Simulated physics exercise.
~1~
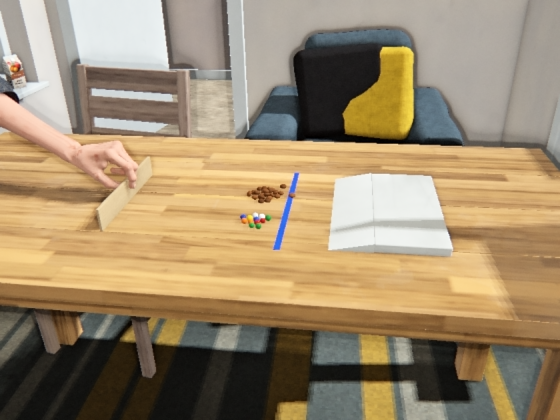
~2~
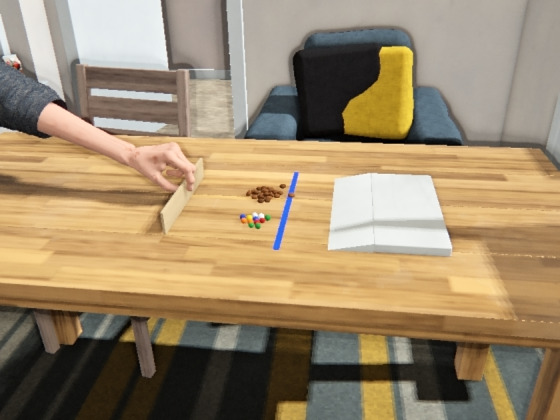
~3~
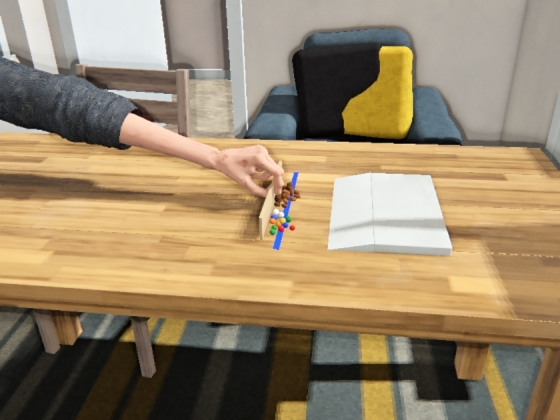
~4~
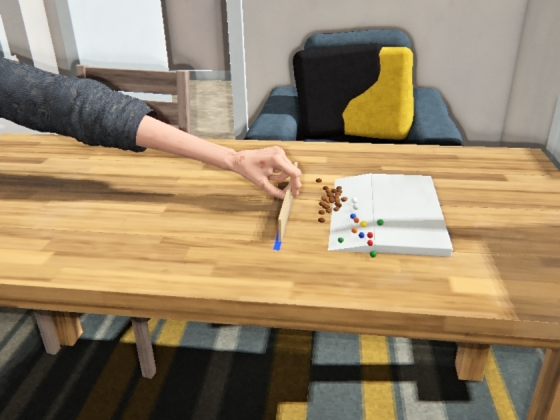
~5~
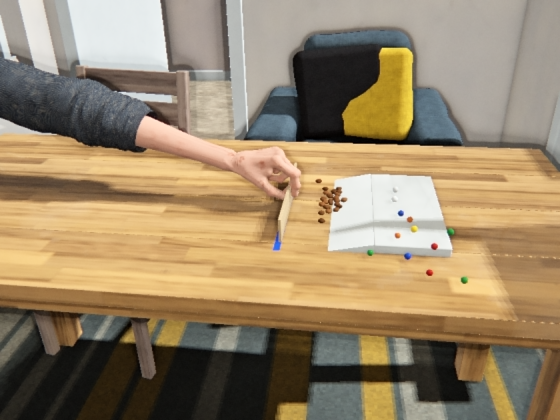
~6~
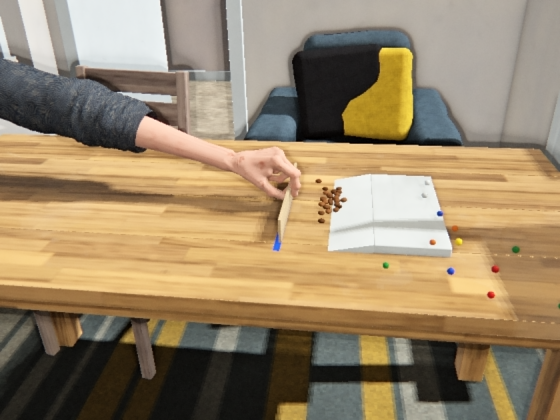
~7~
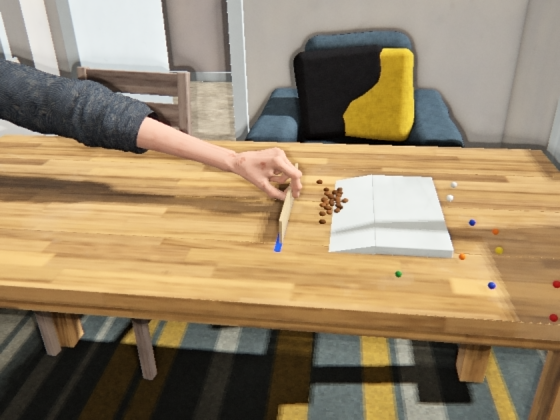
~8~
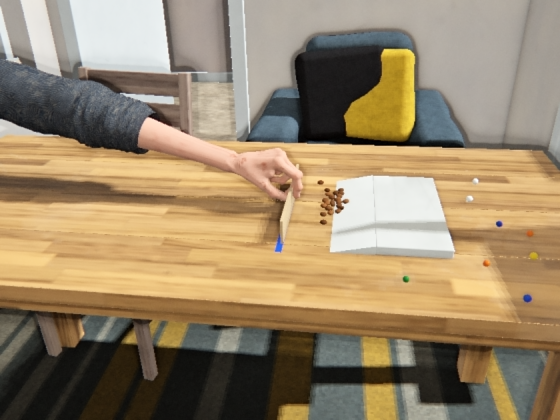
Hand pushing a card rightward to blue tape, colourful beads rolling over a white ramp and beyond, brown bits stopping around its near edge.
